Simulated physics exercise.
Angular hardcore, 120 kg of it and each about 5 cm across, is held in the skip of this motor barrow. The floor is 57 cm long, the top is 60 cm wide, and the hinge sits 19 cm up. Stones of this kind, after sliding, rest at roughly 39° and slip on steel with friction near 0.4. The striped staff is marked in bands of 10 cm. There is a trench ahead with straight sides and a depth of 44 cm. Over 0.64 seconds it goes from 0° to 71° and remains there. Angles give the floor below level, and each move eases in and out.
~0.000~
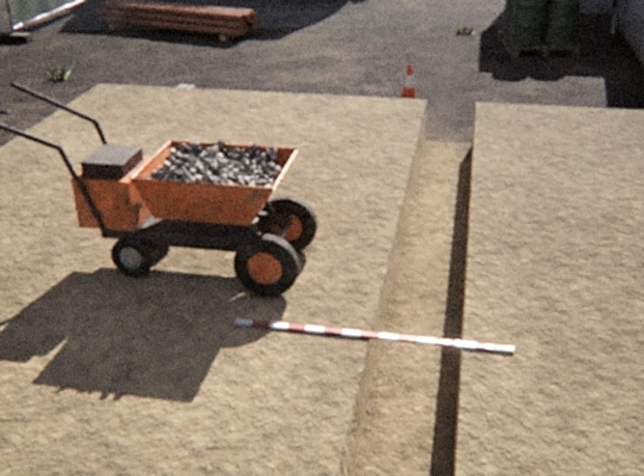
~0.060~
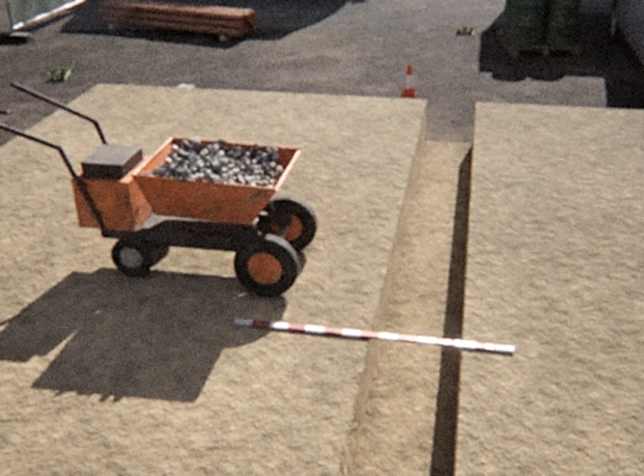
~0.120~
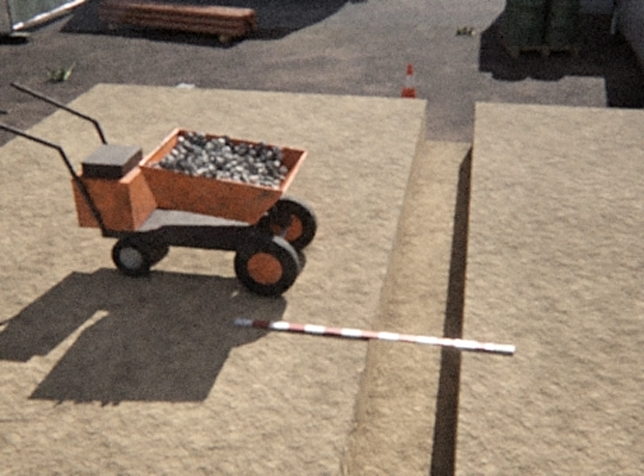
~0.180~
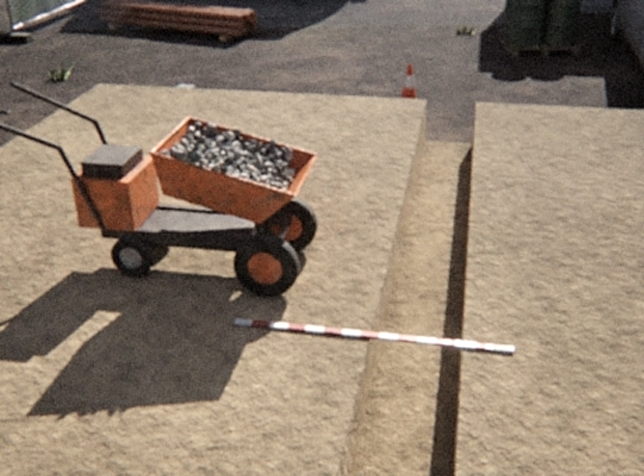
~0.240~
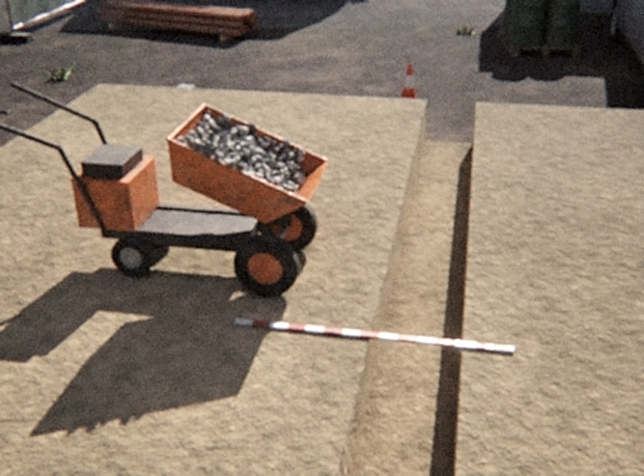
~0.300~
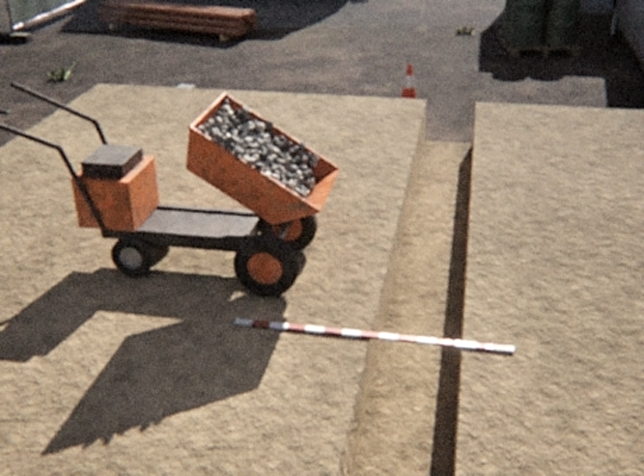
An orange motor barrow raises its skip of grey stones, tilting it steadily toward the right.
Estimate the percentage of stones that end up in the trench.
Roughly 77 per cent.
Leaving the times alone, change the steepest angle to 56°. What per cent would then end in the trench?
The trench would hold about 35% of it.
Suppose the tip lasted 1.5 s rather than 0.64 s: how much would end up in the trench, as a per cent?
Then roughly 65 percent.
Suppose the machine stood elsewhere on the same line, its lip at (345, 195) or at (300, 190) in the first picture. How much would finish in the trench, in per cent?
Around 40 and then 80 percent.
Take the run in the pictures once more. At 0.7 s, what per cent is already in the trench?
Roughly 20% by that time.
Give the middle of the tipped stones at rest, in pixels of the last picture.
I'd point somewhere around (428, 337).
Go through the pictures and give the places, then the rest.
In the first picture, lip at (273, 189), floor tilted 0°, highest stones at (220, 152).
In the second picture, the skip is at 2°, its lip at (276, 190); the top of the load is at (216, 149); the stones move at 0.4 m/s on average.
In the third picture, lip at (283, 192), floor tilted 7°, highest stones at (199, 143); the stones move at 0.9 m/s on average.
In the fourth picture, lip at (294, 196), floor tilted 14°, highest stones at (198, 134); the stones move at 1.3 m/s on average.
In the fifth picture, the skip is at 22°, its lip at (307, 203); the top of the load is at (208, 123); the stones move at 1.5 m/s on average.
In the sixth picture, the skip is at 32°, its lip at (320, 212); the top of the load is at (227, 113); the stones move at 1.6 m/s on average.
After 0.5 s the floor is at 60°; 100 % in the skip; the foremost stones are at (347, 207).
After 0.7 s the floor is at 71°; 73 % in the skip, 6 % short of the trench, 21 % in the trench; the foremost stones are at (419, 282).
After 1.1 s the floor is at 71°; 24 % in the skip, 6 % short of the trench, 70 % in the trench; the foremost stones are at (459, 329).
After 3.0 s the floor is at 71°; 15 % in the skip, 8 % short of the trench, 77 % in the trench; the foremost stones are at (458, 335).
